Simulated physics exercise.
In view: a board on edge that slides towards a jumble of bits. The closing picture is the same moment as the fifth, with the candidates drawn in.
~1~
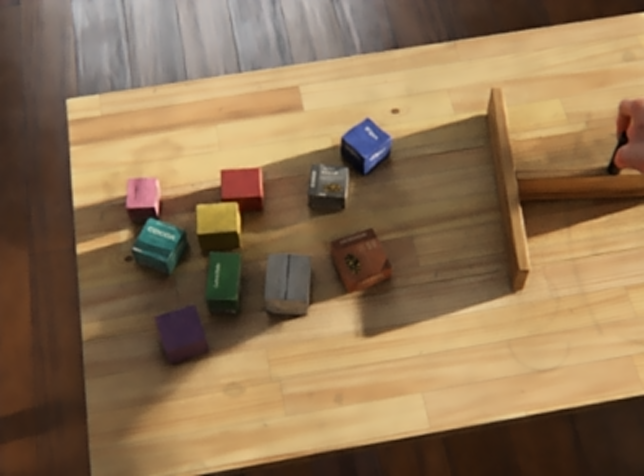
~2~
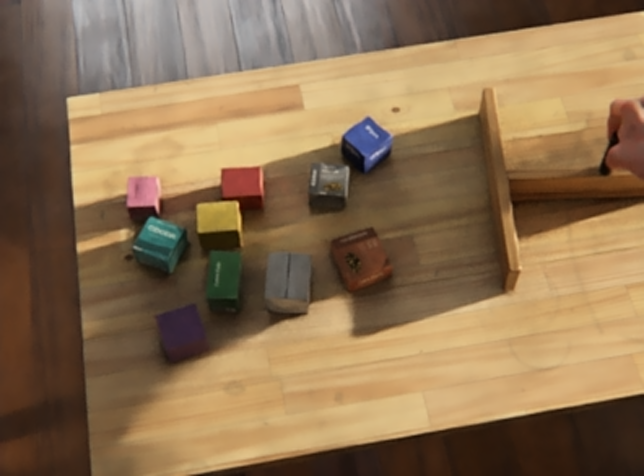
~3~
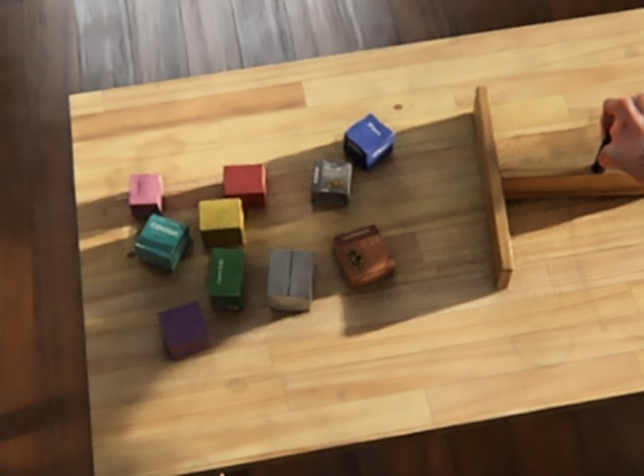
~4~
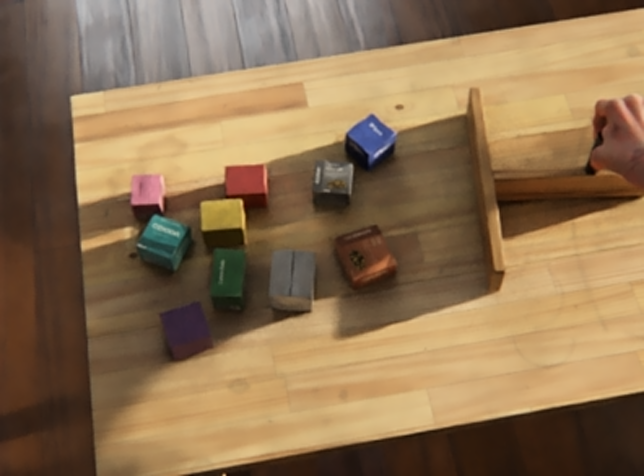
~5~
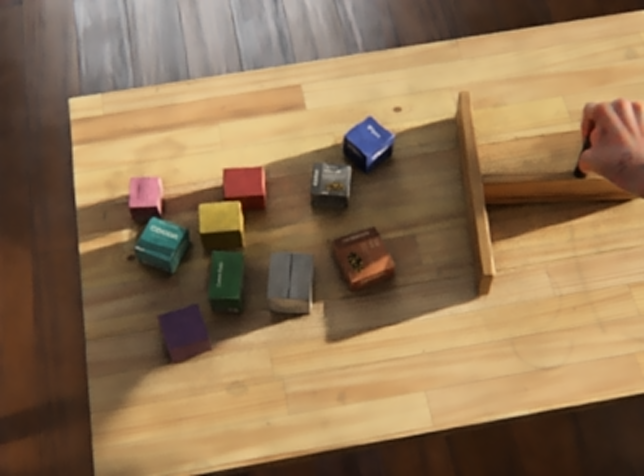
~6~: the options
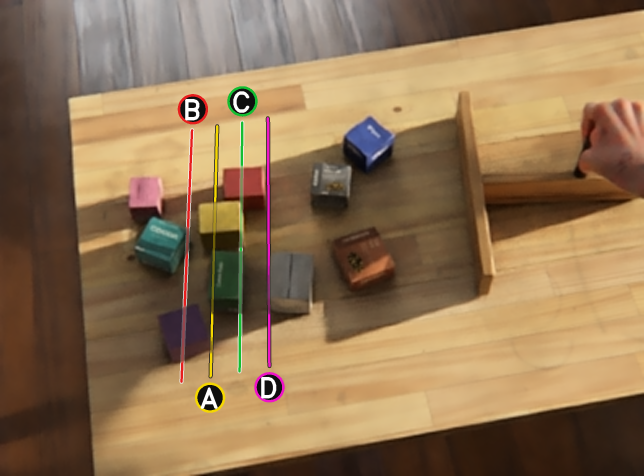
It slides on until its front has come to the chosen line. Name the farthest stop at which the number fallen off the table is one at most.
Line B.
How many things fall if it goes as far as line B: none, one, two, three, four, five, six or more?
In all, one.
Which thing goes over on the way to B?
It is the green box.
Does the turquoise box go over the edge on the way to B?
No.
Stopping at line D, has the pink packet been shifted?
By then, no.
On the marked copy, A at (214, 242); B at (187, 247); C at (241, 238); D at (269, 233).
Following B. Soon after the start, board (374, 194); blue box (339, 143); orange packet (347, 255).
Later, board (270, 211); turquoise box (151, 239); green box (160, 285).
In the end, board (187, 225); green box over the edge; turquoise box (86, 247); one fallen.
As for the rest, A is within the limit but short; C is within the limit but short; D is within the limit but short.
